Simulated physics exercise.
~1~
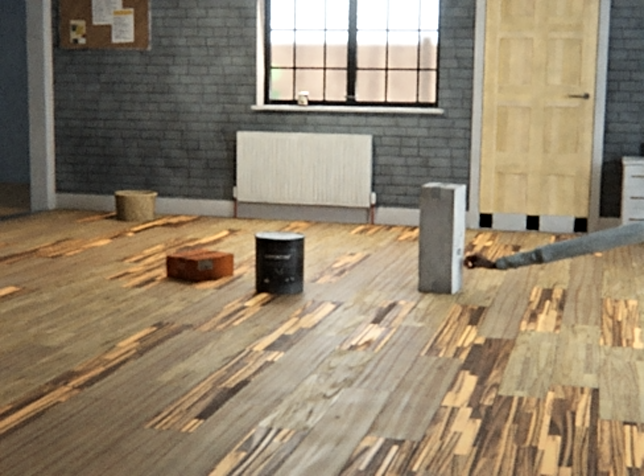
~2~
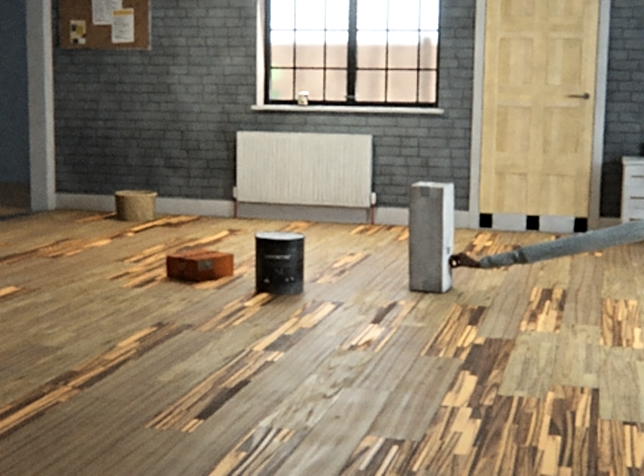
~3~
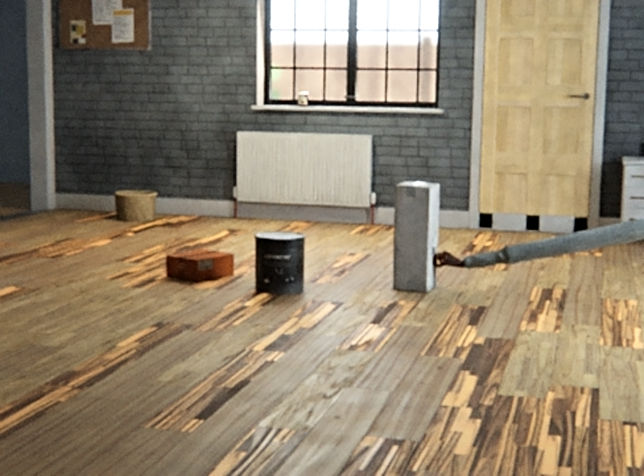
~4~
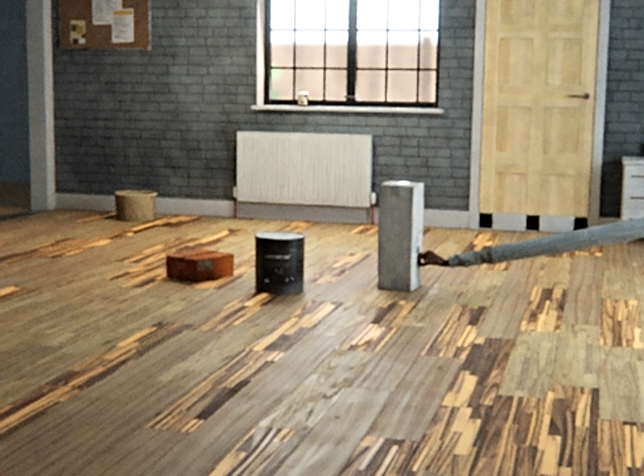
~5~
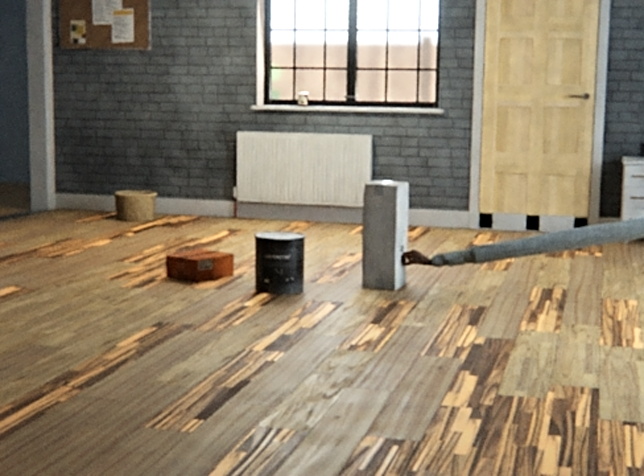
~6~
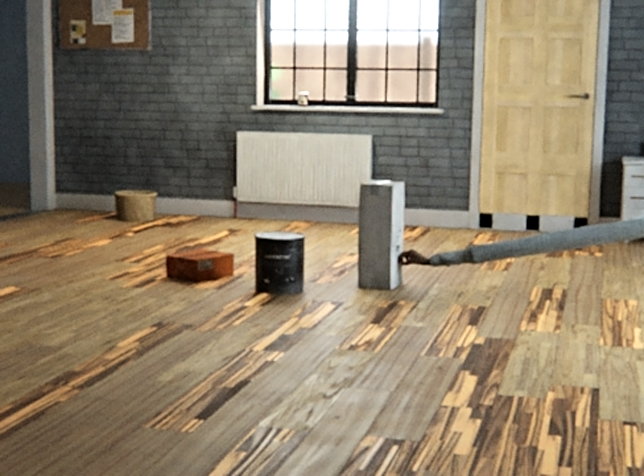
A room with grey brick walls, a barred window above a white radiator, and a pale wooden door is seen from a fixed, slightly raised view across a patchwork wooden floor. A tall, pale grey-white box stands upright right of centre, with a black pail to its left, an orange parcel farther left, and a tan round object near the back wall. From the right, a grey-sleeved arm reaches in with its hand at the box. The box slides left in small steps as the hand follows. It ends upright, nearer the unmoved pail, the hand still beside it.
